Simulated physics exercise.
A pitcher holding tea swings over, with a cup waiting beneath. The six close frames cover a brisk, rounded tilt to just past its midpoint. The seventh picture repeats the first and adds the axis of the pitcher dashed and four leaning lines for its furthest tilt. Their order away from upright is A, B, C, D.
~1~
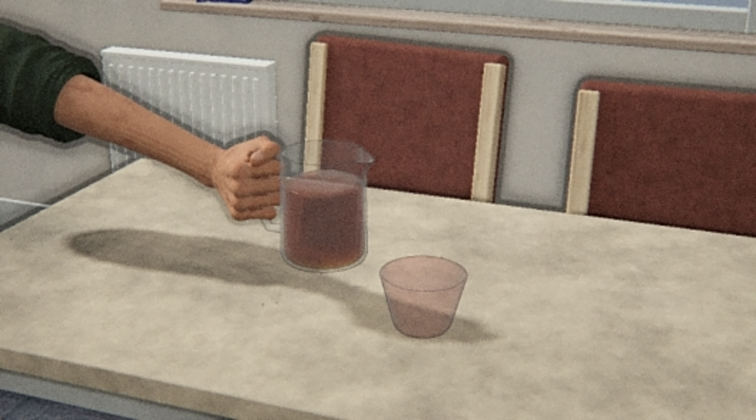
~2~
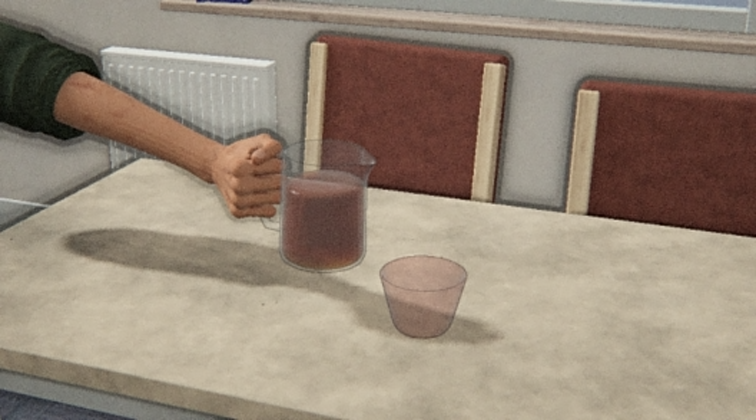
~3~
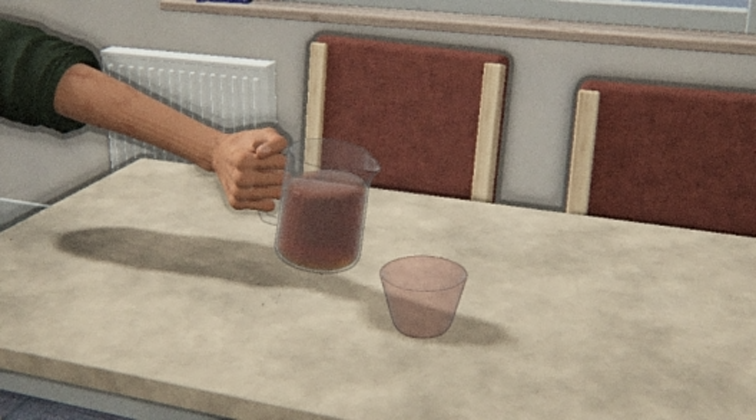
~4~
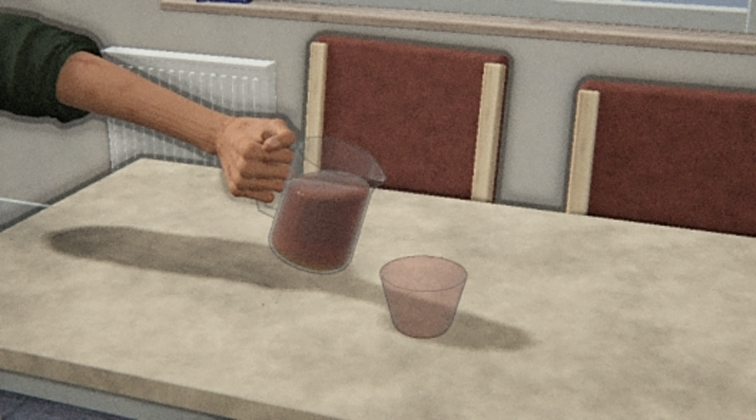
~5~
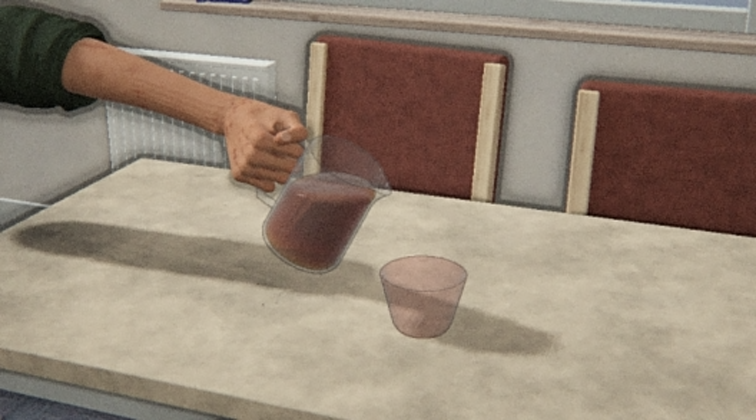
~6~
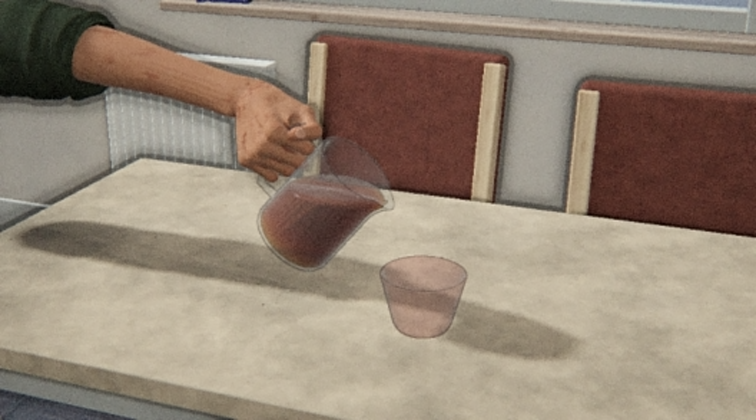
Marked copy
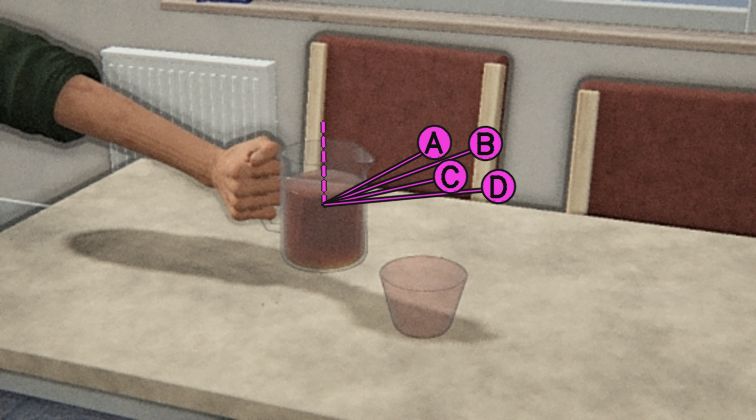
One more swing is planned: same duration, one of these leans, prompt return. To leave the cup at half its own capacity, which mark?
Tilt B.
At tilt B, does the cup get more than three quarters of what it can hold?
No.
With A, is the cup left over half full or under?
Under half.
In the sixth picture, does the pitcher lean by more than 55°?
No.
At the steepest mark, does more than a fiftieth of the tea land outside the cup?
Yes, it does.
On the marked copy, A at (421, 153); B at (470, 151); C at (433, 180); D at (482, 190).
With A, the cup ends with about 32 % of what it can hold.
With B, the cup ends with about 50 % of what it can hold.
With C, the cup ends with about 70 % of what it can hold; 4 % of the tea is spilt.
With D, the cup ends with about 69 % of what it can hold; 16 % of the tea is spilt.
